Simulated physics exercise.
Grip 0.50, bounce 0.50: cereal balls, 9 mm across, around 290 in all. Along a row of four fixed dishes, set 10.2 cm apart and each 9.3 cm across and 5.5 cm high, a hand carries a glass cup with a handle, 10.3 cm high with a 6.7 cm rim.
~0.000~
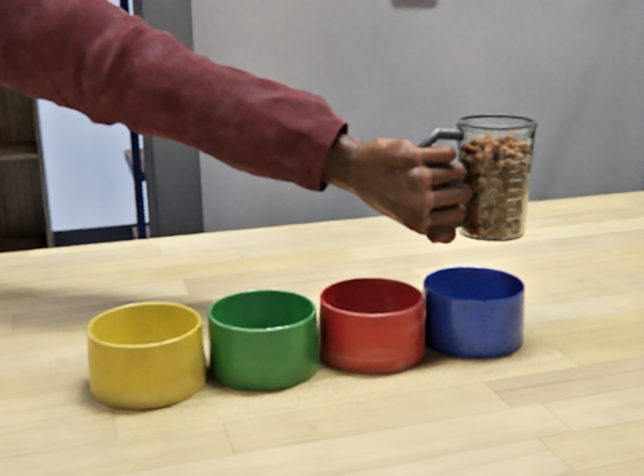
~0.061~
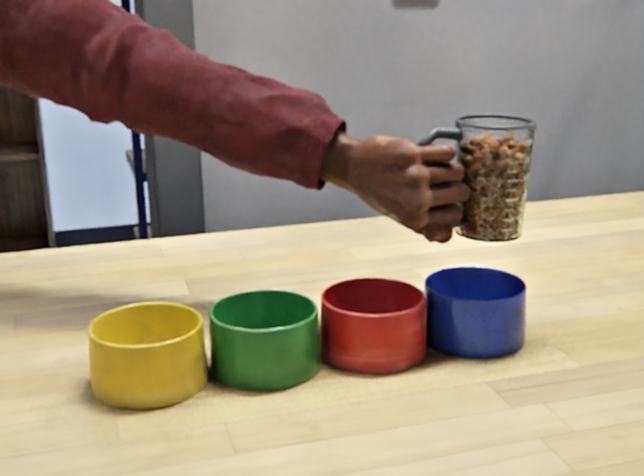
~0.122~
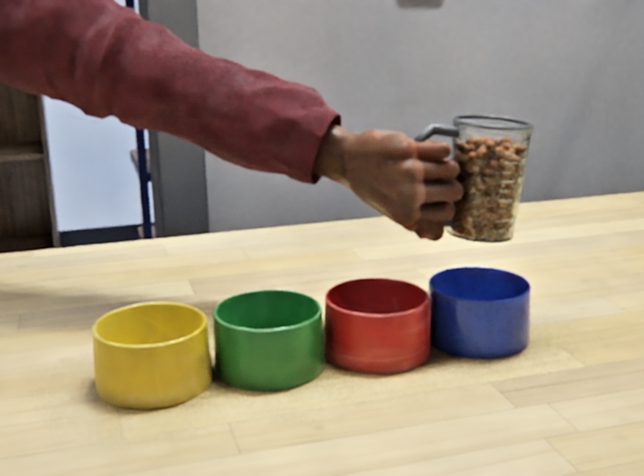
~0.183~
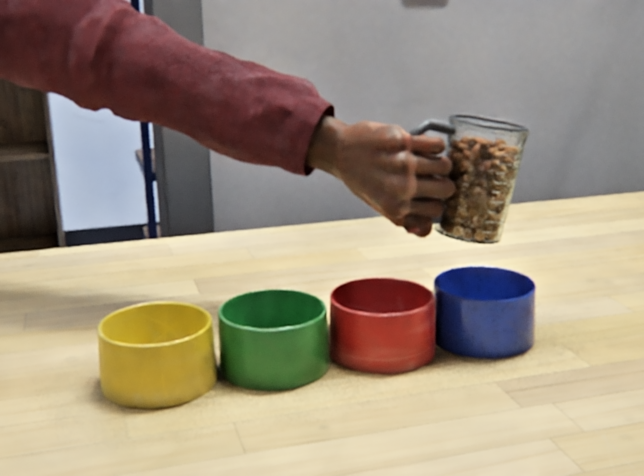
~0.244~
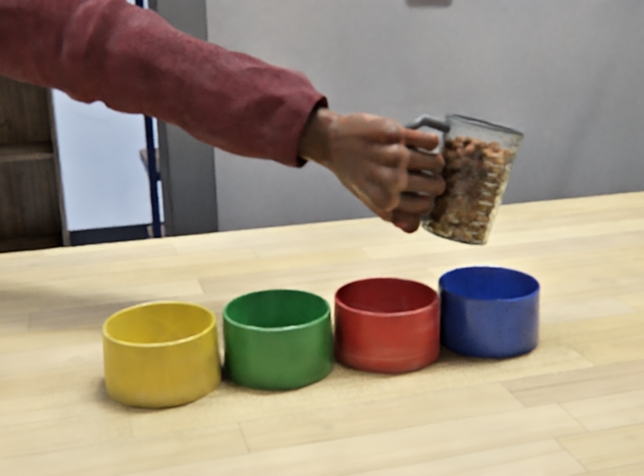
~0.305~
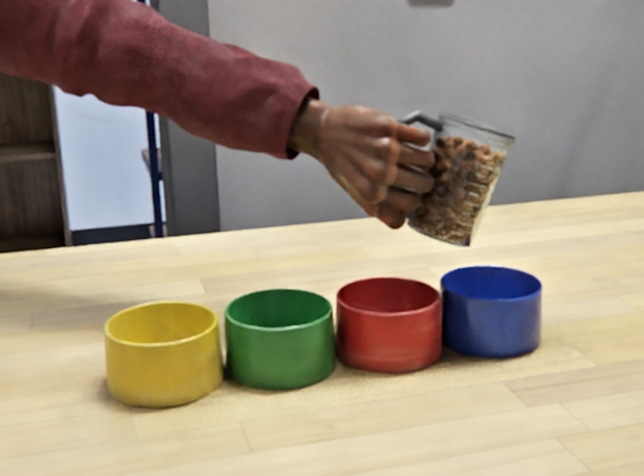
A hand holding a glass cup of cereal balls above four colourful bowls, moving slightly left and gradually tilting it to the right.
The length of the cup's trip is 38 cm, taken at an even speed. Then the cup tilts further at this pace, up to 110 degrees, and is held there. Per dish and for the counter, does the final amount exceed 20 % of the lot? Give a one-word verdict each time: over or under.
Verdicts: Red under, blue under, green over, yellow over, counter under.
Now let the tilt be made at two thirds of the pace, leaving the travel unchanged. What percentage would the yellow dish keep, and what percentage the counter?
I'd expect yellow to end at 100 and the counter at 0.
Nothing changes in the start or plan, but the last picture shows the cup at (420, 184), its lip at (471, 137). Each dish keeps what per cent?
Per cent kept: Red 0, blue 0, green 0, yellow 100.
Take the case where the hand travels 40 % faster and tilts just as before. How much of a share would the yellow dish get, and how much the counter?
Shares: Yellow 100, counter 0.
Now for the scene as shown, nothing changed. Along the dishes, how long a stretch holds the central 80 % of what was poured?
That stretch measures near 13 centimetres.
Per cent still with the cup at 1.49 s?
Near 85 per cent of the load.
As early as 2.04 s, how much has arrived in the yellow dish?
About 35 percent up to now.
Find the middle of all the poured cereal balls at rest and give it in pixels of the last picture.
Centre at rest, approx.: (189, 360) px.
Then, at 1.02 s, tilt 76 degrees; cup holds 100 %.
After 1.49 s, tilt 110 degrees; cup holds 85 %, green 10 %.
After 2.04 s, tilt 110 degrees; cup holds 30 %, green 25 %, yellow 35 %.
In the end, at 3.2 s, red 0 %, blue 0 %, green 30 %, yellow 65 %, counter 5 %.
